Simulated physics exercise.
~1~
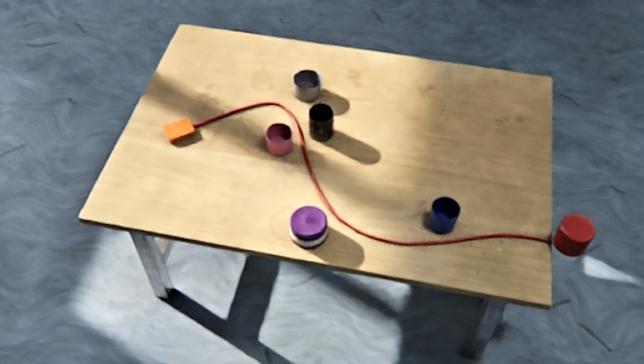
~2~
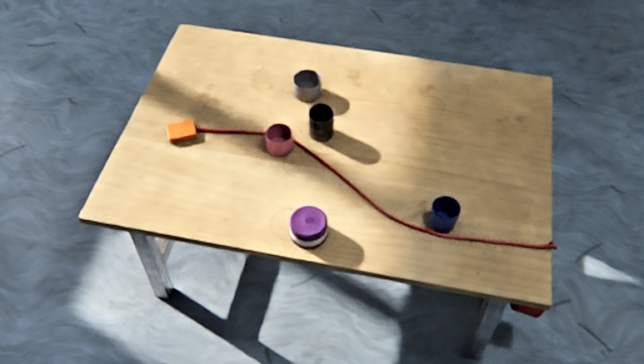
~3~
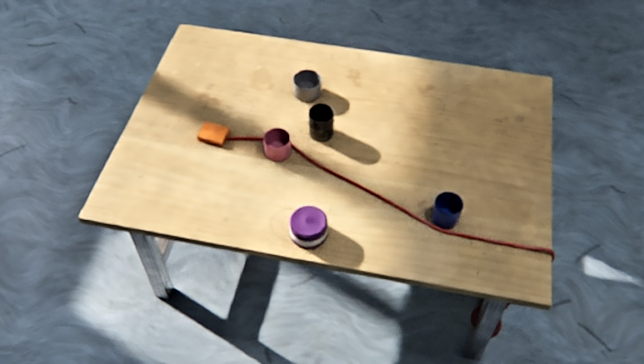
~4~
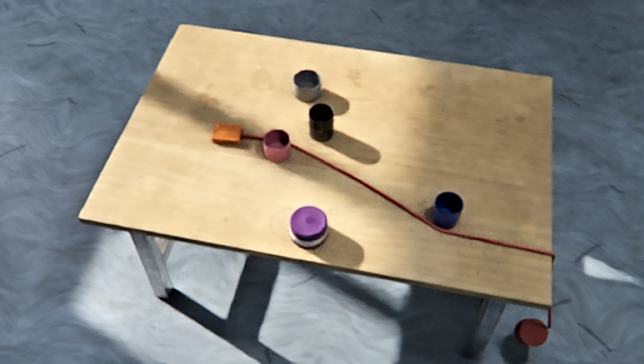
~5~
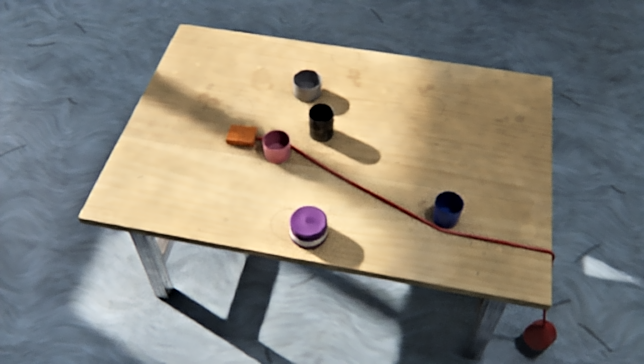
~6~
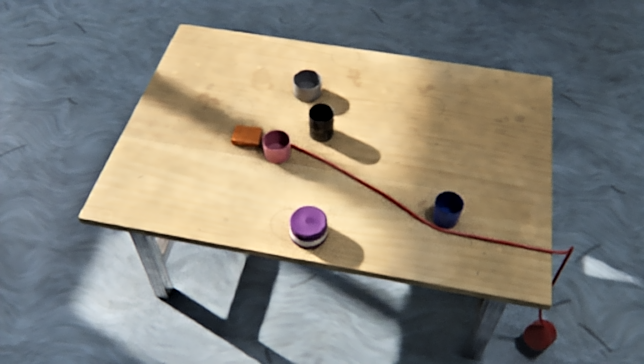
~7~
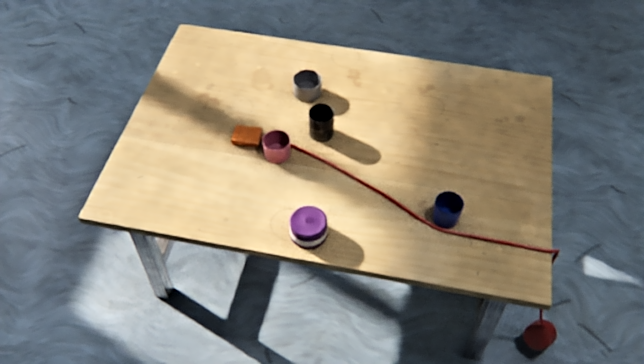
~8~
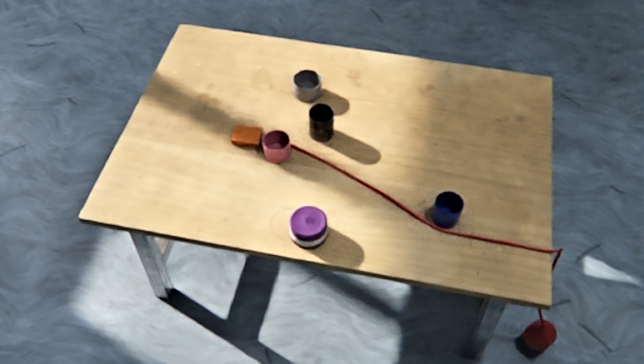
A red speaker, wired by a red cable to an orange phone, hangs in the air just past the right edge of a pale wooden side table, seen from above. Grey and black cups stand toward the back, a pink cup and the phone at left, a purple canister in front and a blue mug at right. The speaker drops beside the table, turning as it swings under the edge, and the cable pulls tight against the pink cup and blue mug. The phone slides right until it reaches the pink cup. The speaker settles low at right, and everything else stays on the table.
